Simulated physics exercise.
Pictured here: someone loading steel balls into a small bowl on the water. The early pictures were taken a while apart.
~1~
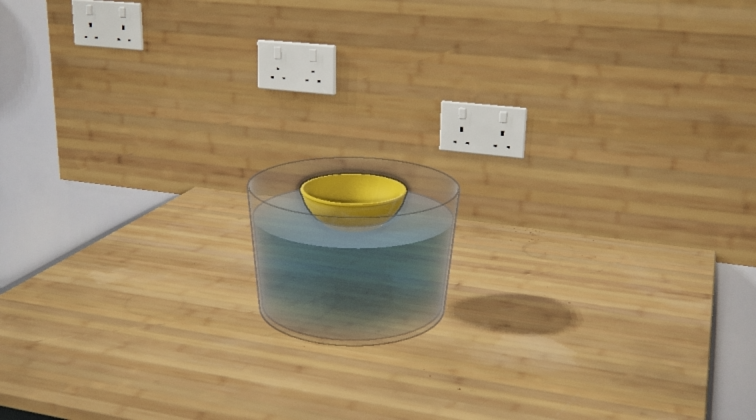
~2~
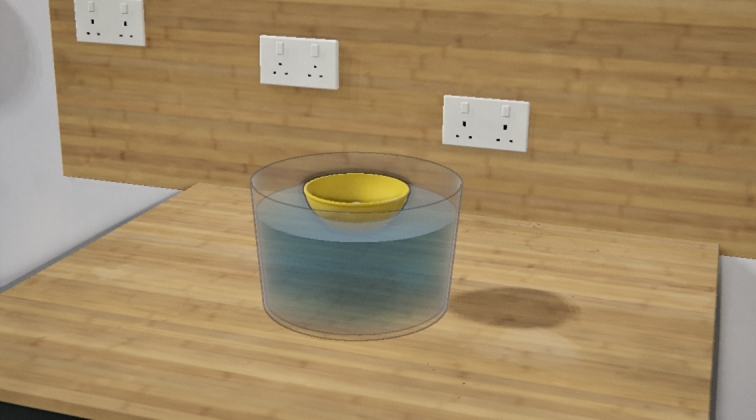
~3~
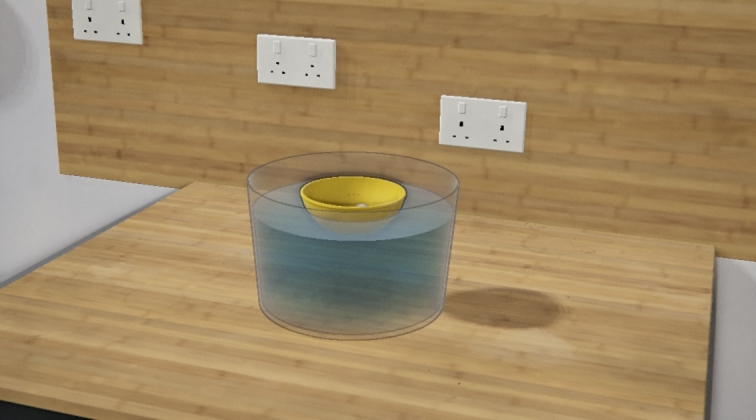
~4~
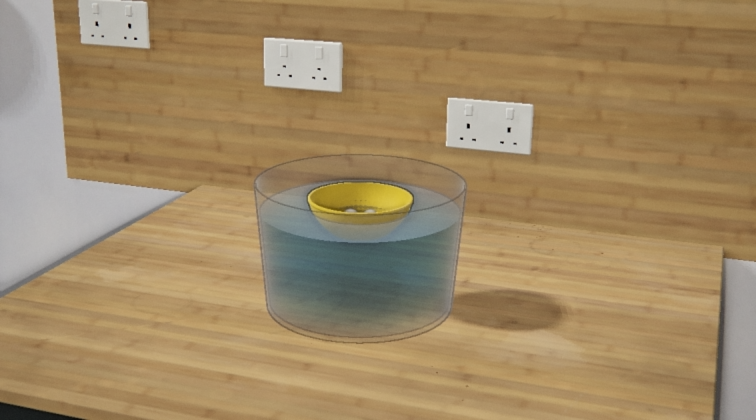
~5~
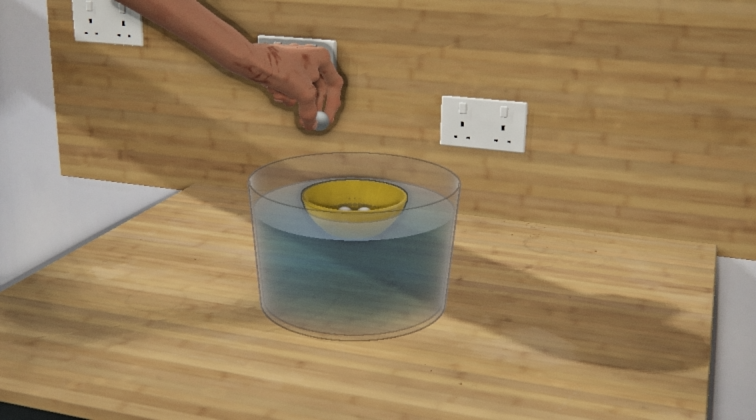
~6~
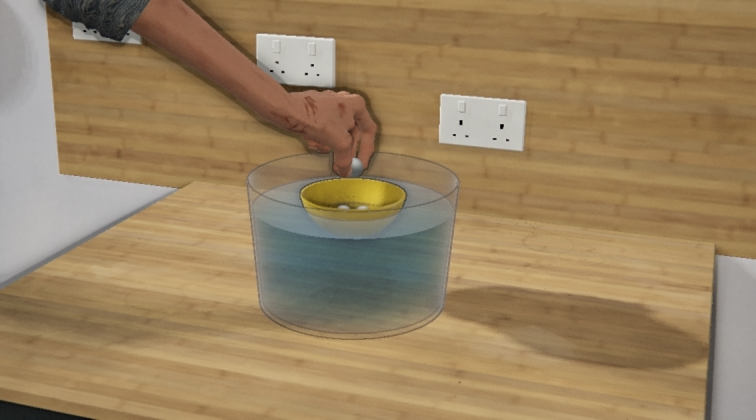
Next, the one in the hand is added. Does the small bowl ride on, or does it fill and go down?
The small bowl rides on.
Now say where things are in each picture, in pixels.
Small bowl (354, 190) empty; about two thirds of its side above the surface, in the first picture.
Small bowl (357, 189) with one aboard; about half of its side above the surface, in the second picture.
Small bowl (353, 192) with two aboard; about half of its side above the surface, in the third picture.
Small bowl (360, 199) with three aboard; about a third of its side above the surface, in the fourth picture.
Small bowl (354, 196) with three aboard; about a third of its side above the surface; the next steel ball in the hand at (319, 121), in the fifth picture.
Small bowl (353, 195) with three aboard; about a third of its side above the surface; the next steel ball in the hand at (353, 167), in the sixth picture.
Next, the steel ball is in and the small bowl dips.
After that, it steadies; about a fifth of its side above the surface.
Finally, the small bowl floats; about a fifth of its side above the surface.
